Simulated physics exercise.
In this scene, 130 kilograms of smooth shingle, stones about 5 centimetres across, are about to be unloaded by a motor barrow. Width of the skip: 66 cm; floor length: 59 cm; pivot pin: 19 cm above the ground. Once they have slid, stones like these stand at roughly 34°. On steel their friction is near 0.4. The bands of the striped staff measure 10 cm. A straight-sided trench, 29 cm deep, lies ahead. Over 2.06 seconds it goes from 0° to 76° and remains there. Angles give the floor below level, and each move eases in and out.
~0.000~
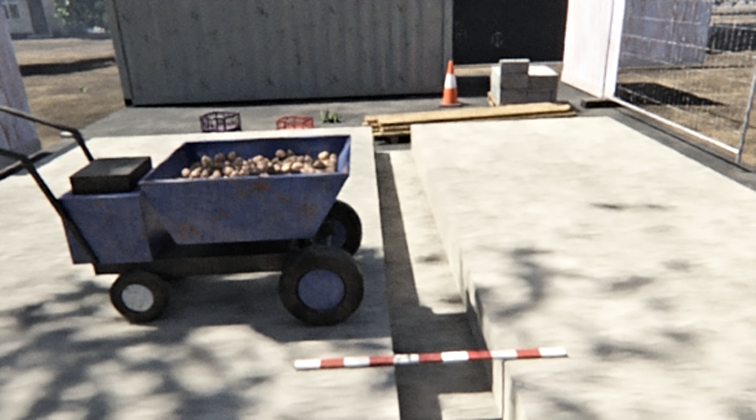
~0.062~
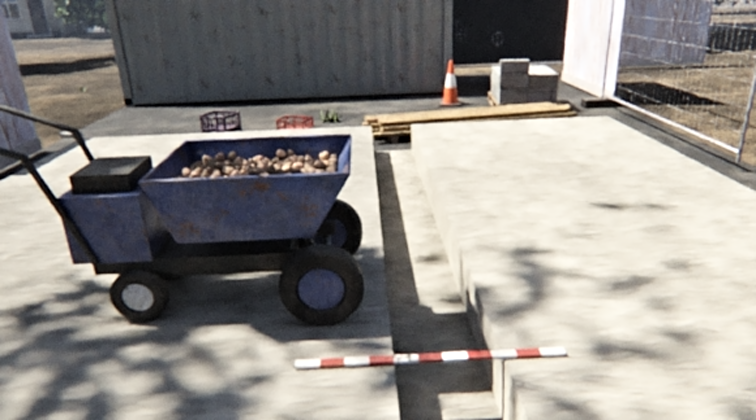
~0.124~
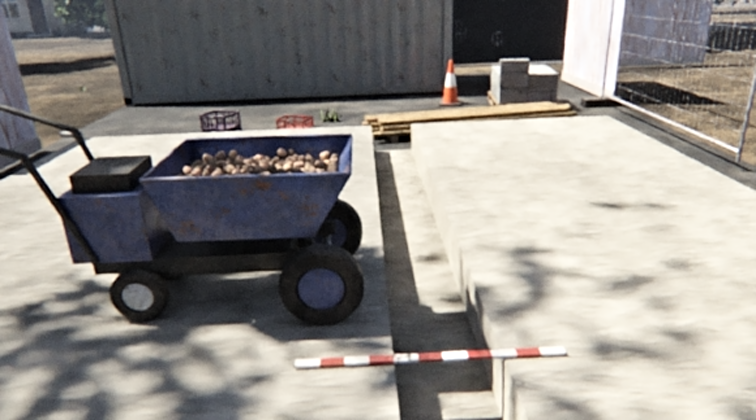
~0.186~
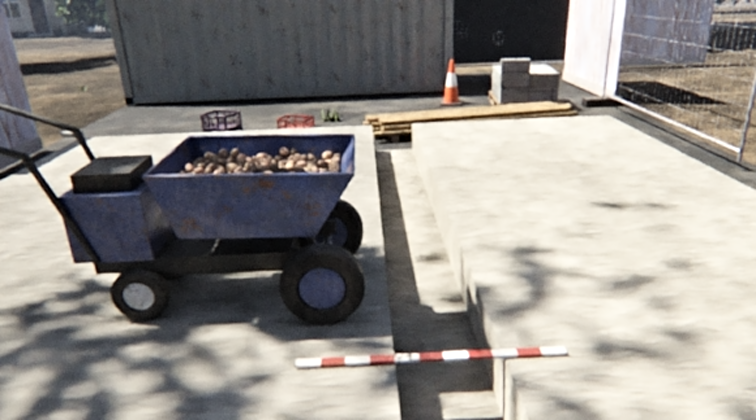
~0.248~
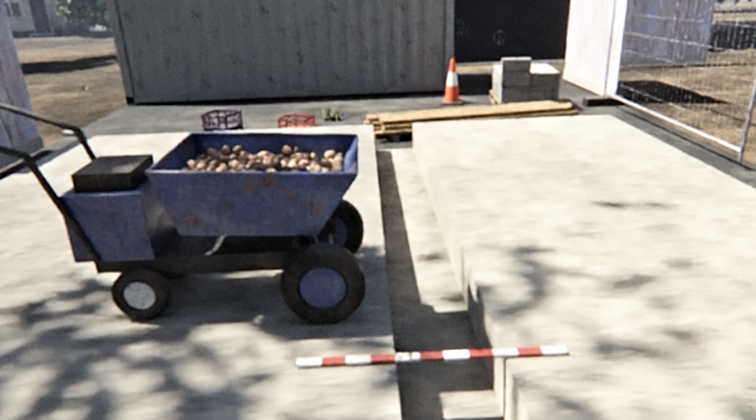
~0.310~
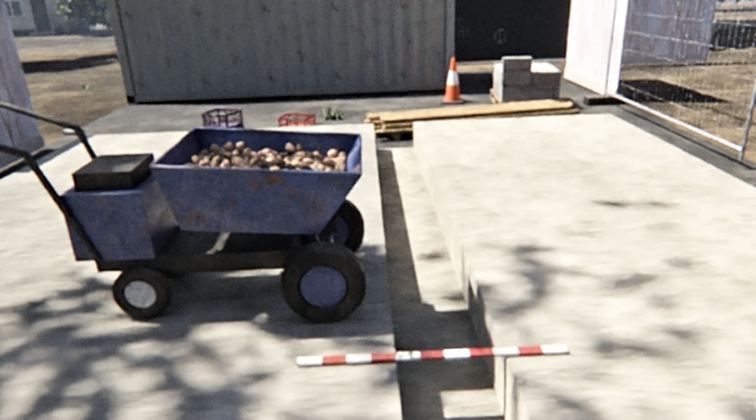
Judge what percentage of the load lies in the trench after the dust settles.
About 67 %.
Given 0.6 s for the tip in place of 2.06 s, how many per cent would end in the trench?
Close to 40 percent, then.
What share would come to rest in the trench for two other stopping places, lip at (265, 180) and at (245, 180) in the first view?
Roughly 100 per cent, then 80 per cent.
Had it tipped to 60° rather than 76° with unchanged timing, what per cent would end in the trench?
Roughly 45 percent.
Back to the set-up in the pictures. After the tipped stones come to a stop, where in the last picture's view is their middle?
The stones end up centred near (461, 312).
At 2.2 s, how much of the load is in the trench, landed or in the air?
By then, around 35 percent.
After 1.5 s the floor is at 64°; 98 % in the skip, 2 % in the trench; the foremost stones are at (462, 248).
After 2.2 s the floor is at 76°; 36 % in the skip, 35 % in the trench, 29 % past the trench; the foremost stones are at (587, 268).
After 2.5 s the floor is at 76°; 16 % in the skip, 51 % in the trench, 34 % past the trench; the foremost stones are at (632, 264).
After 4.5 s the floor is at 76°; 0 % in the skip, 67 % in the trench, 33 % past the trench; the foremost stones are at (643, 264).
